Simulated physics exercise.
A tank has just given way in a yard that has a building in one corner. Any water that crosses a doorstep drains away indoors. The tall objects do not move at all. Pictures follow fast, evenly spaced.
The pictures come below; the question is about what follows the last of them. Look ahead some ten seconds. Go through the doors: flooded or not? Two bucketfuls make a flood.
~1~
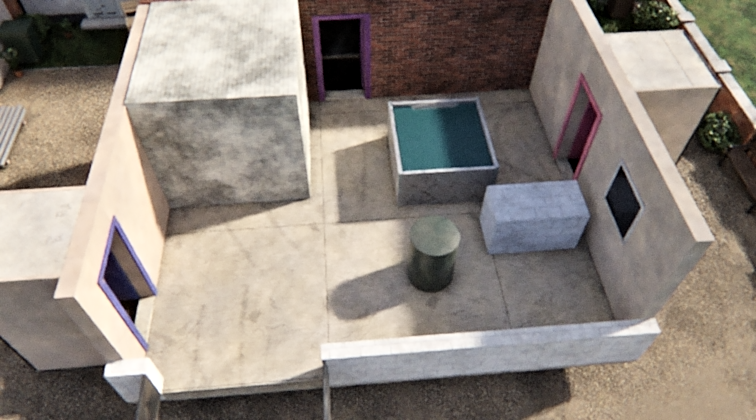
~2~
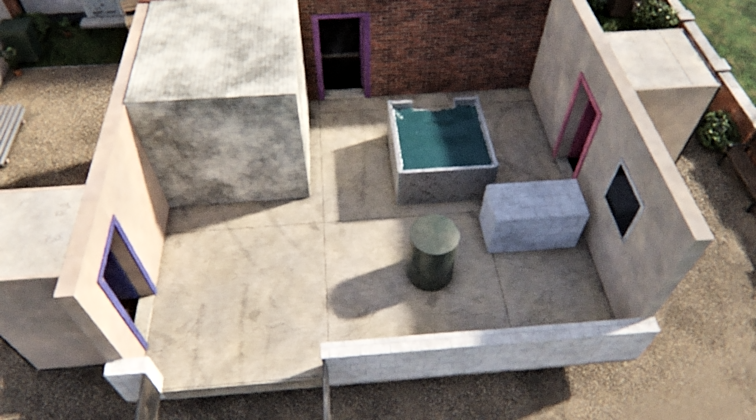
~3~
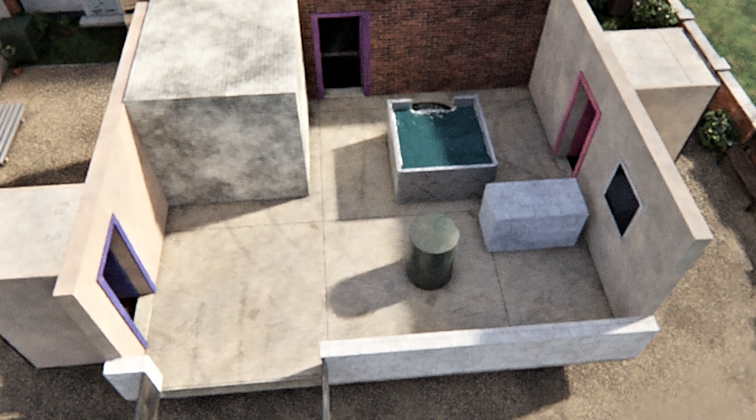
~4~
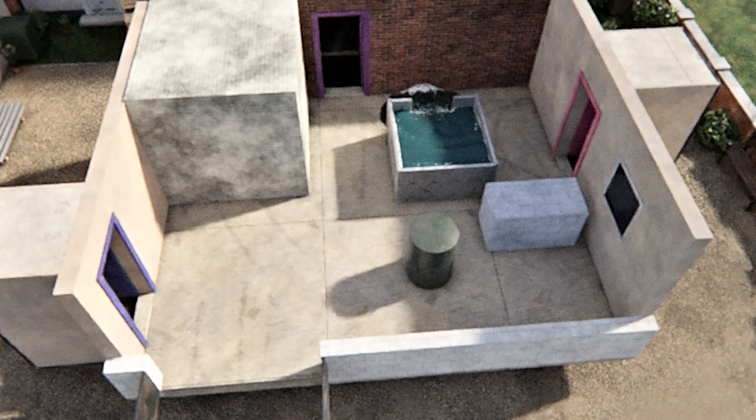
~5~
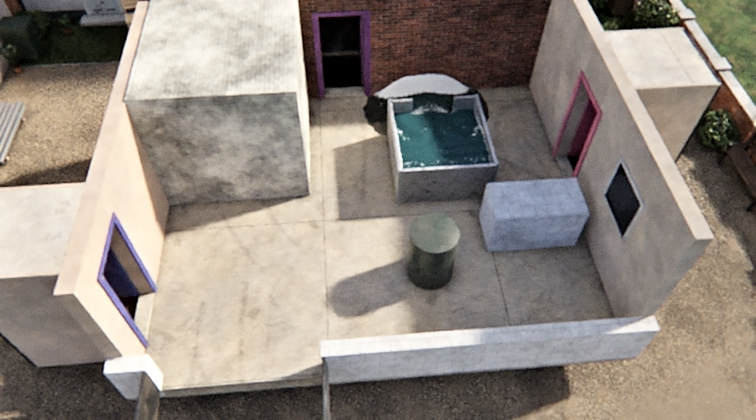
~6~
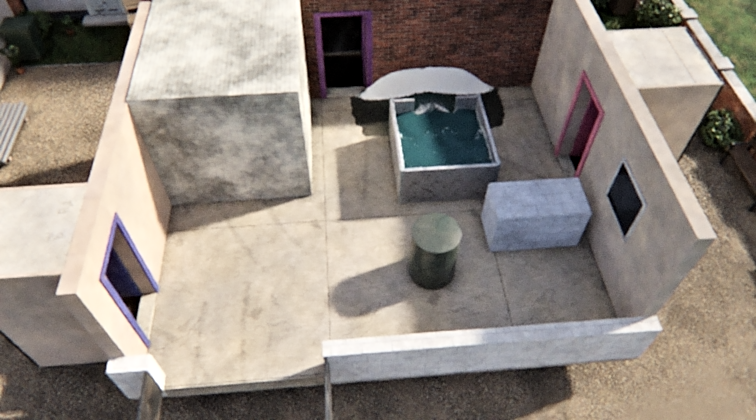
Purple door: Flooded. Pink door: Flooded. Blue door: Not flooded.
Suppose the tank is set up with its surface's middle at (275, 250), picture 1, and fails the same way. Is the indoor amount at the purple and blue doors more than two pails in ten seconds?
Here the purple one remains within bounds, and the blue one breaks the limit.
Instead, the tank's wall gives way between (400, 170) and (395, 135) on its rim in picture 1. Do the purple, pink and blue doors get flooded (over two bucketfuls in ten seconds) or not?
Result - purple door tops the mark, pink door does not reach it, blue door tops the mark.
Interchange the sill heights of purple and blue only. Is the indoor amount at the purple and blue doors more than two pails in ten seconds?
Purple door: Tops the threshold; blue door: Remains below the threshold.
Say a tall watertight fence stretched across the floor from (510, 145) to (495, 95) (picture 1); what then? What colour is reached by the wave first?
The one in purple comes first.
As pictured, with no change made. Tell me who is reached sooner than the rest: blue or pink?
Going by the pictures, it would be the door marked pink.
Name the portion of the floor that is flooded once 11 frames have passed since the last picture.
It comes to 25 per cent.
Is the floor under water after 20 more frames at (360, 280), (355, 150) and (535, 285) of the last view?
Same order as asked: Drenched; drenched; dry as before.
A moment on, water covers 15 % of the floor; the purple door under two buckets in, the pink door not reached, the blue door not reached.
Next, water covers 25 % of the floor; the purple door under two buckets in, the pink door wet at the sill, nothing in, the blue door not reached.
Then, water covers 50 % of the floor; the purple door over two buckets in, the pink door under two buckets in, the blue door not reached.
Later, water covers 70 % of the floor; the purple door over two buckets in, the pink door under two buckets in, the blue door not reached.
In the end, water covers 90 % of the floor; the purple door far over two buckets in, the pink door far over two buckets in, the blue door under two buckets in.
